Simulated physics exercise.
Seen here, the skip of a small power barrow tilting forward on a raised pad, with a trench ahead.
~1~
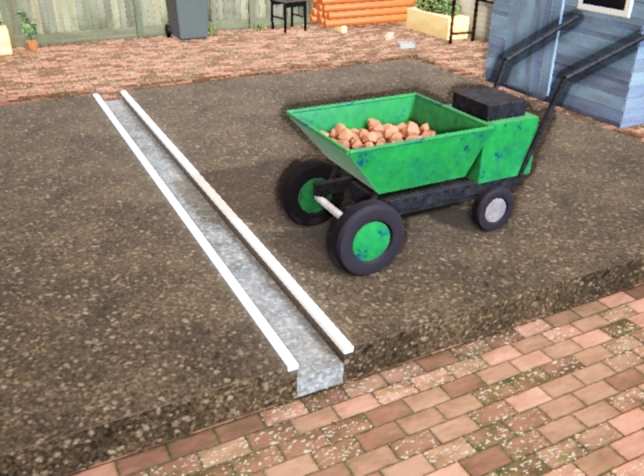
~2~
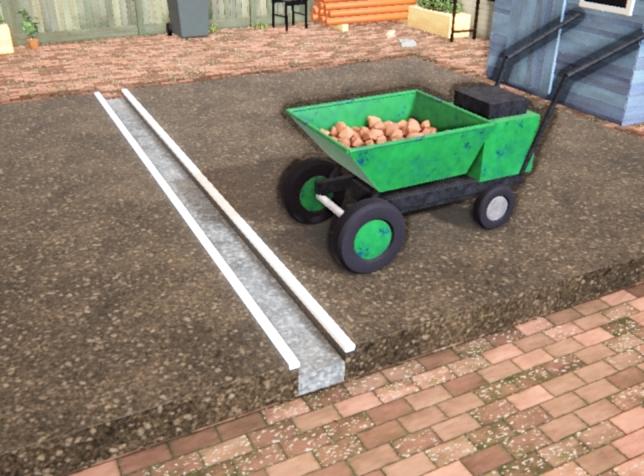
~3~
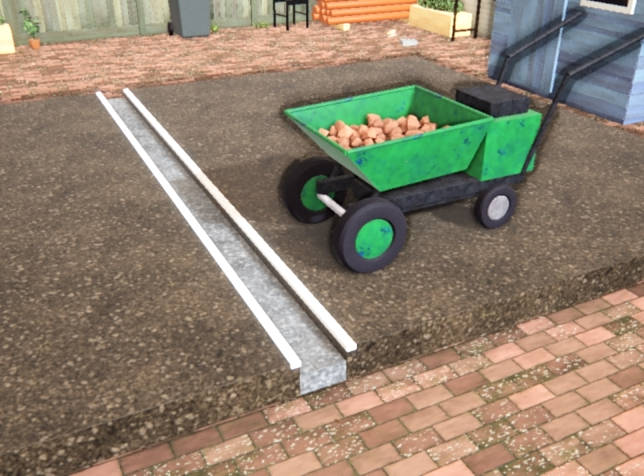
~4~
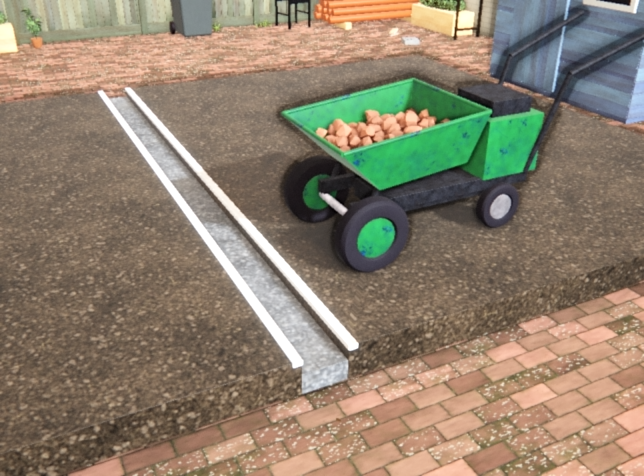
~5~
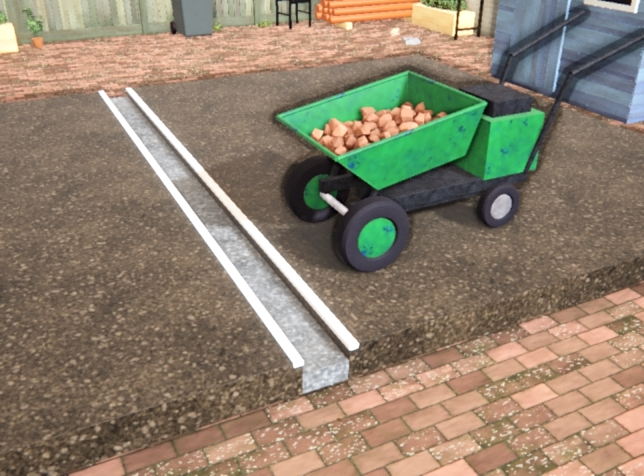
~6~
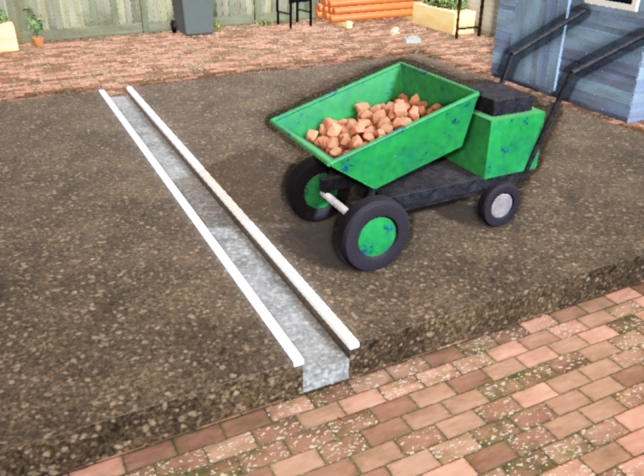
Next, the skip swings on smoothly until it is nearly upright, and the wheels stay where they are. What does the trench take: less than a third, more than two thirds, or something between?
The trench ends with from one third to two thirds of it.
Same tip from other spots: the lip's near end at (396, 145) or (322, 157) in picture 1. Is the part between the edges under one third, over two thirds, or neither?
First between a third and two thirds, then under a third.
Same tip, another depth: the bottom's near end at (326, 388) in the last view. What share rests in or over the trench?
Roughly 50 in a hundred.
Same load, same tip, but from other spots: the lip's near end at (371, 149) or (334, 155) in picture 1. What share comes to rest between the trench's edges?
About 70 and 30 per cent.
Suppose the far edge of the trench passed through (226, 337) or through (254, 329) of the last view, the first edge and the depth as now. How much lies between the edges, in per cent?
Roughly 100 per cent, and 70 per cent.
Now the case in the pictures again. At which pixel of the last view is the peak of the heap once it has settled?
Near (222, 254).
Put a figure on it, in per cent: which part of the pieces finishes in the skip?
Some 0 per cent.
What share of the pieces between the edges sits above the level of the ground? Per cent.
It comes to 40 per cent or so.
Just after the last frame, skip tipped steeply; every one in the skip.
A moment on, skip tipped right over; the larger part in the skip; about a tenth in or heaped over the trench; about a tenth beyond it; just a few falling.
Further on, skip tipped right over; about a tenth in the skip; roughly a third in or heaped over the trench; roughly half beyond it.
When it is over, skip tipped right over; just a few in the skip; roughly half in or heaped over the trench; roughly half beyond it.
